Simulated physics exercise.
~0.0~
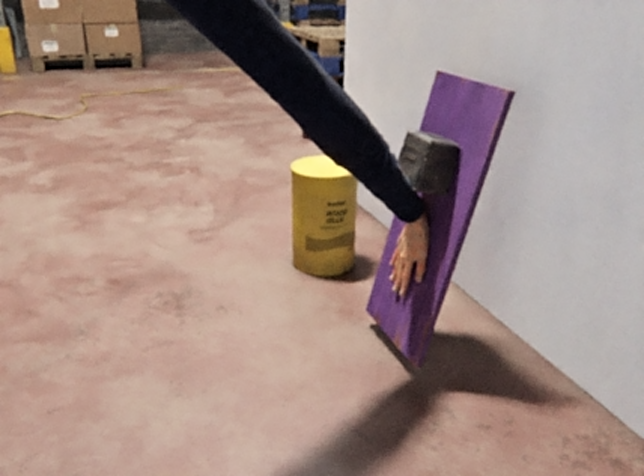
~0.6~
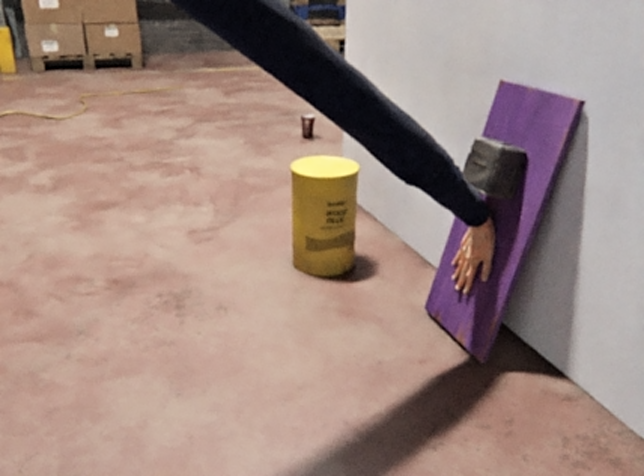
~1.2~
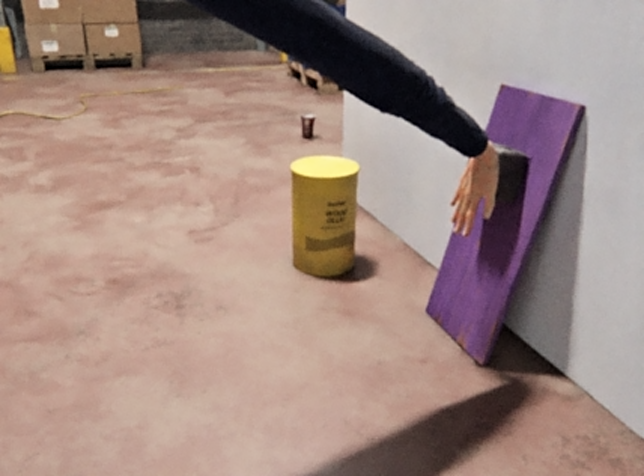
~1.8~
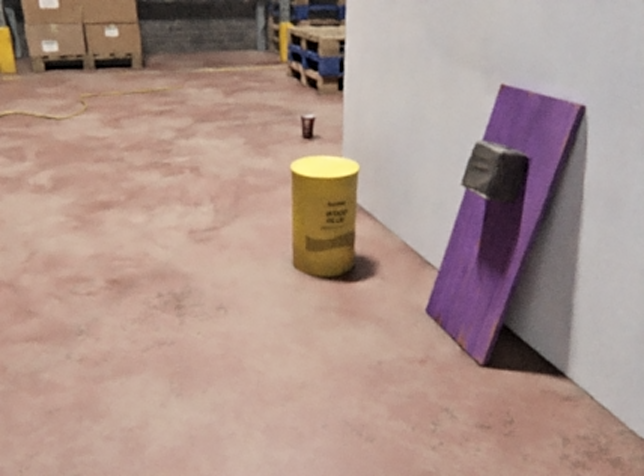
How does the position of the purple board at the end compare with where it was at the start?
At the end the purple board is farther to the right than at the start, leaning against the pale wall.
A hand moving a purple board to the right, leaning it against a pale wall and letting go, the board staying propped.
